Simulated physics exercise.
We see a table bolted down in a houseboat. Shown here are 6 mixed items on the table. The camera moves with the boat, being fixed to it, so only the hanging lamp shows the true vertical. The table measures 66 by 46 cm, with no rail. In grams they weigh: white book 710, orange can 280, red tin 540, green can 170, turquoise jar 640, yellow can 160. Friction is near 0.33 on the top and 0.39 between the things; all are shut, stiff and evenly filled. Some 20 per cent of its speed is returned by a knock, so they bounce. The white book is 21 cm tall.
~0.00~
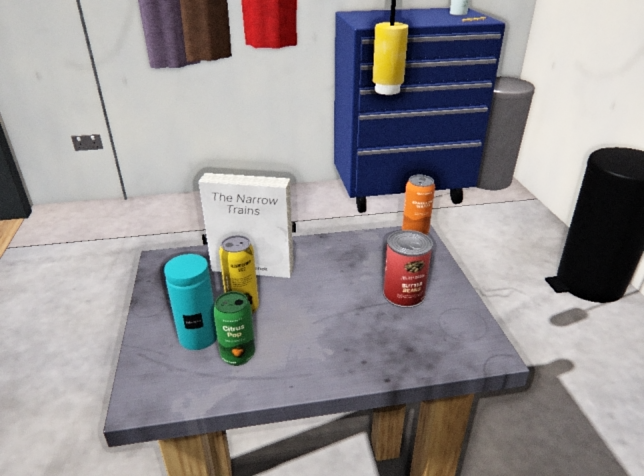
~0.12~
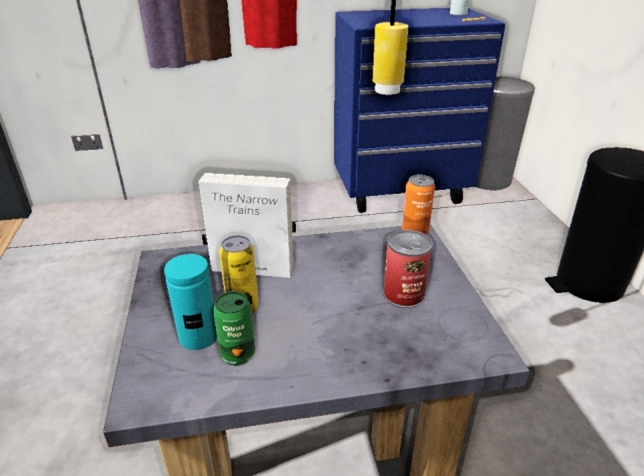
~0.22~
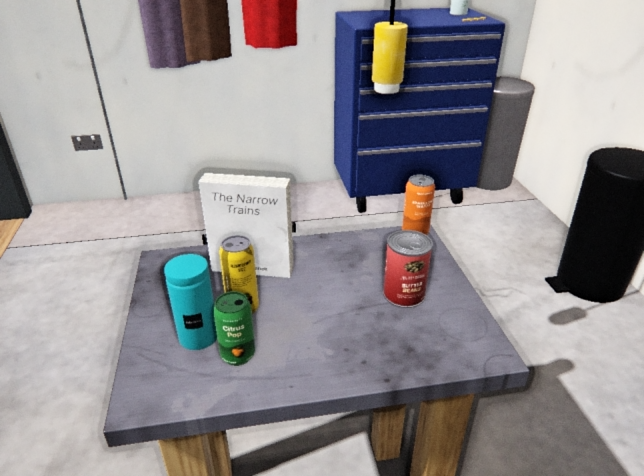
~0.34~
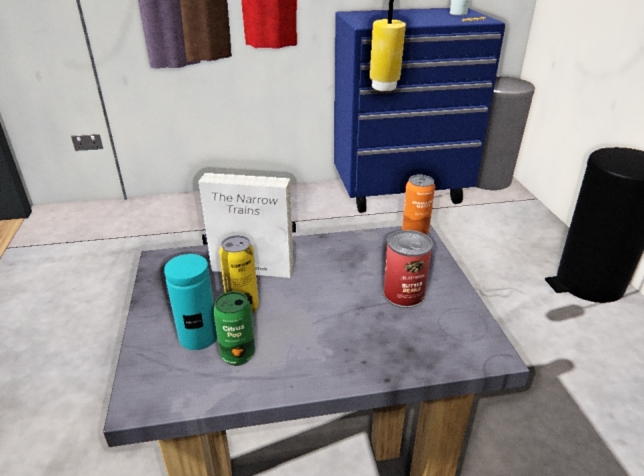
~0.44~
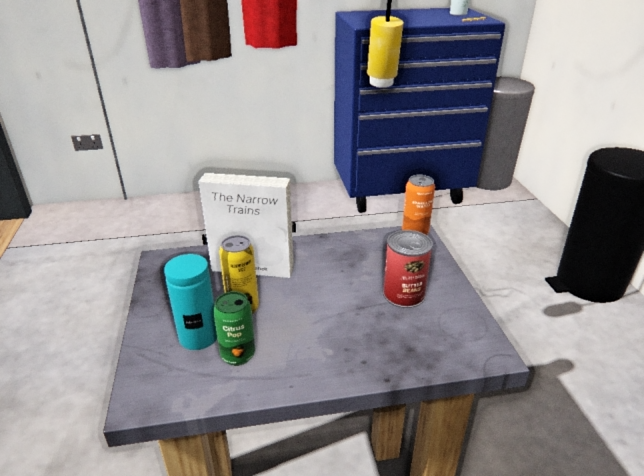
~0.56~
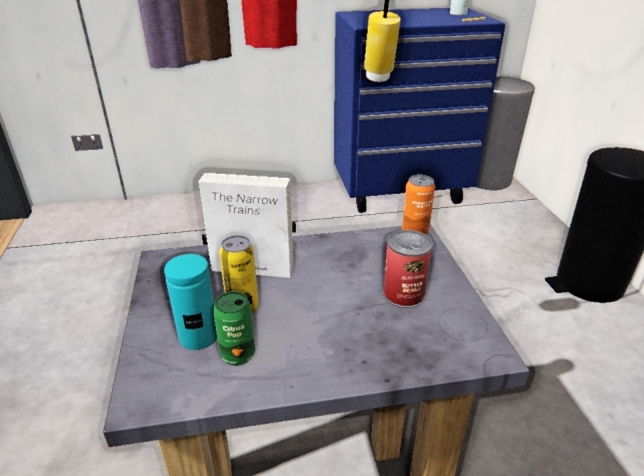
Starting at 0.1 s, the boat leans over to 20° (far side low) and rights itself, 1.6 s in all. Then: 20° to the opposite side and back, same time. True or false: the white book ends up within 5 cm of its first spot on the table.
False.
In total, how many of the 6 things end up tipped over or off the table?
The count is 1.
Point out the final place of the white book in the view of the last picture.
Roughly at pixel (270, 262).
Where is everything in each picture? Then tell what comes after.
The first frame shows boat level; white book (249, 227); orange can (418, 208).
The second frame shows boat level; green can (235, 330); turquoise jar (193, 303).
The third frame shows heel 1°, far side down; yellow can (240, 278); orange can (418, 208).
The fourth frame shows heel 4°, far side down; red tin (407, 269); green can (235, 330).
The fifth frame shows heel 8°, far side down; turquoise jar (193, 303); yellow can (240, 278).
The sixth frame shows heel 12°, far side down; white book (249, 227); orange can (418, 208).
After 1.16 s, heel 15°, far side down; white book now off the table; yellow can moved 2 cm; green can moved 2 cm.
After 1.66 s, boat level; yellow can moved 2 cm; green can moved 2 cm; orange can moved 2 cm.
In the end (3.8 s), off the table, white book; the other 5 under 5 cm from the start. At the end, from the last picture's camera, white book near (270, 262).
